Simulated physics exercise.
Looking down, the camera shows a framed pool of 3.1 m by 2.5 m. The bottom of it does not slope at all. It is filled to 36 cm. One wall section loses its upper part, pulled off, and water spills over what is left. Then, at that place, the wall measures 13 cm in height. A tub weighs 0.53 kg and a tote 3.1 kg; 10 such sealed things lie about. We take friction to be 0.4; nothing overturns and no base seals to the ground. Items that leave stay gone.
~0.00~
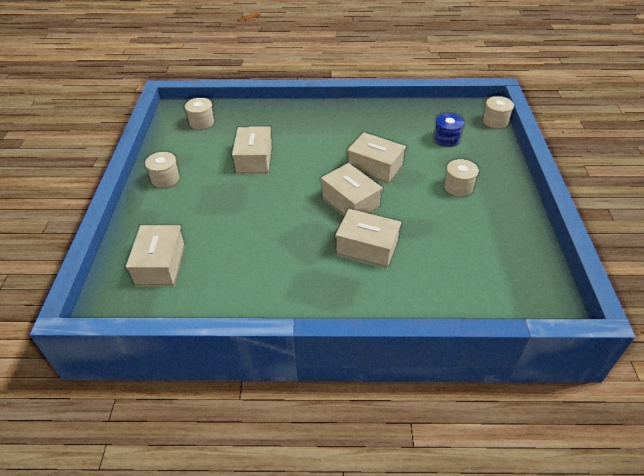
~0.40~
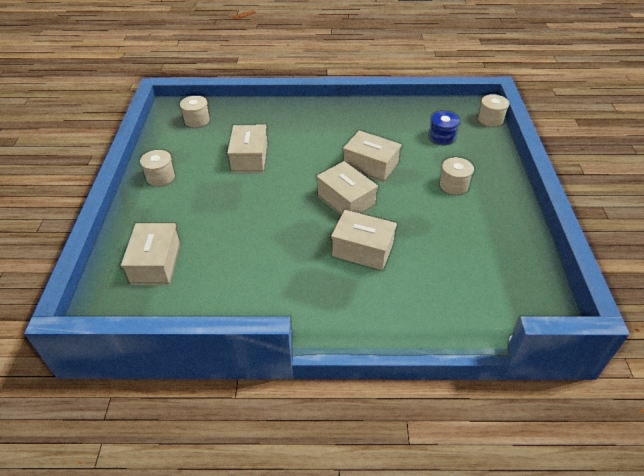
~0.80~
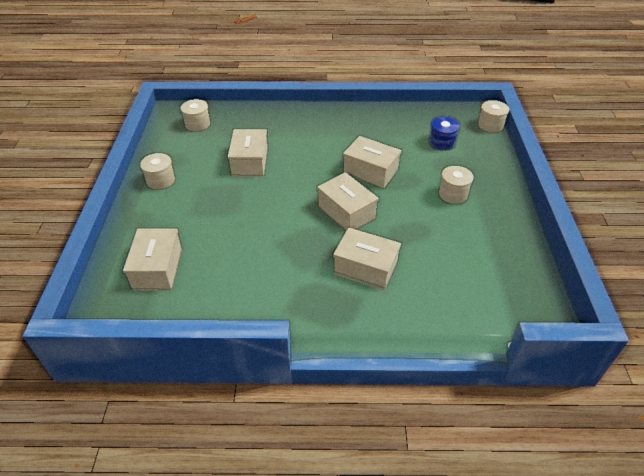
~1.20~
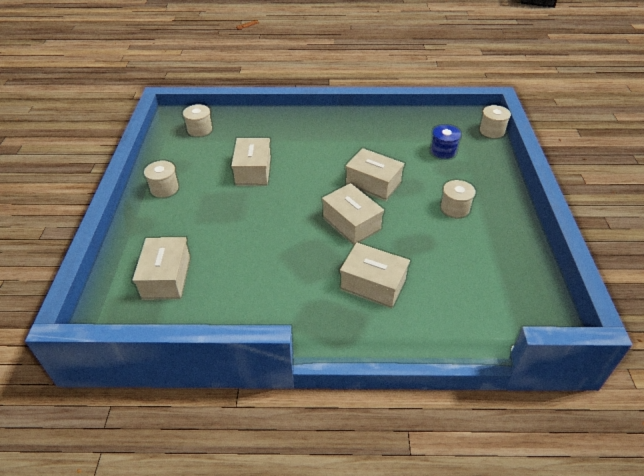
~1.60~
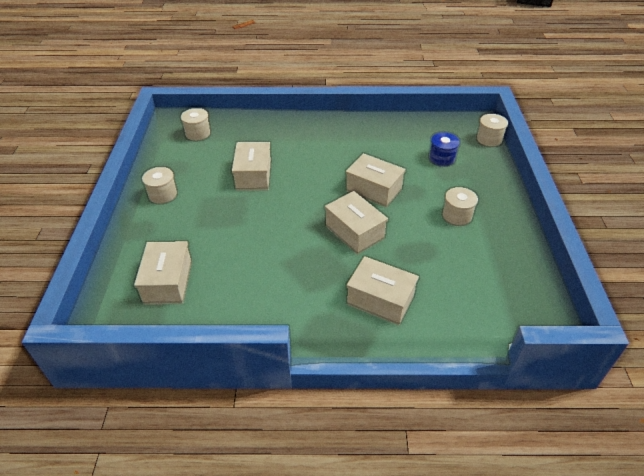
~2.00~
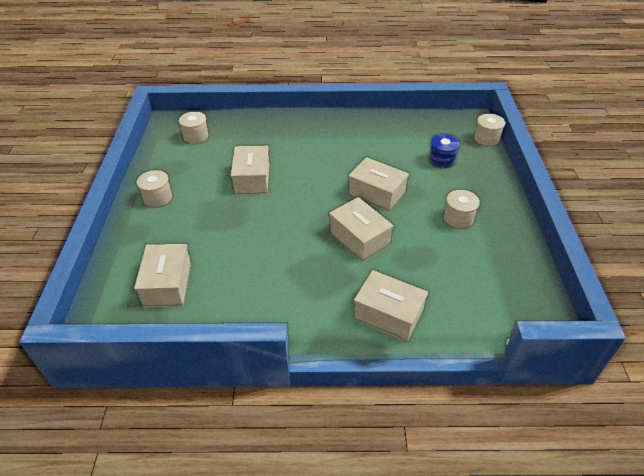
A section of the blue front wall dropped low on a green-floored pool, and then the pale blocks and round tubs, along with a blue one, drifted slowly a short way toward the front.
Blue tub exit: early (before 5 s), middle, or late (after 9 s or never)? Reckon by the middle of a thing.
It gets away after the last check or never.
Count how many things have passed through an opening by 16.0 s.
That makes 4 by then.
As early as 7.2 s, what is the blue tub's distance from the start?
40 cm or so by then.
After 3.2 s the blue tub is near (447, 144), 0.2 m from its start, afloat; 1 of 10 are out; 9 afloat.
After 7.2 s the blue tub is near (454, 166), 0.4 m from its start, afloat; 2 of 10 are out; 8 afloat.
After 12.0 s the blue tub is near (461, 192), 0.6 m from its start, afloat; 2 of 10 are out; 8 afloat.
After 16.0 s the blue tub is near (463, 205), 0.8 m from its start, afloat; 4 of 10 are out; 6 afloat.
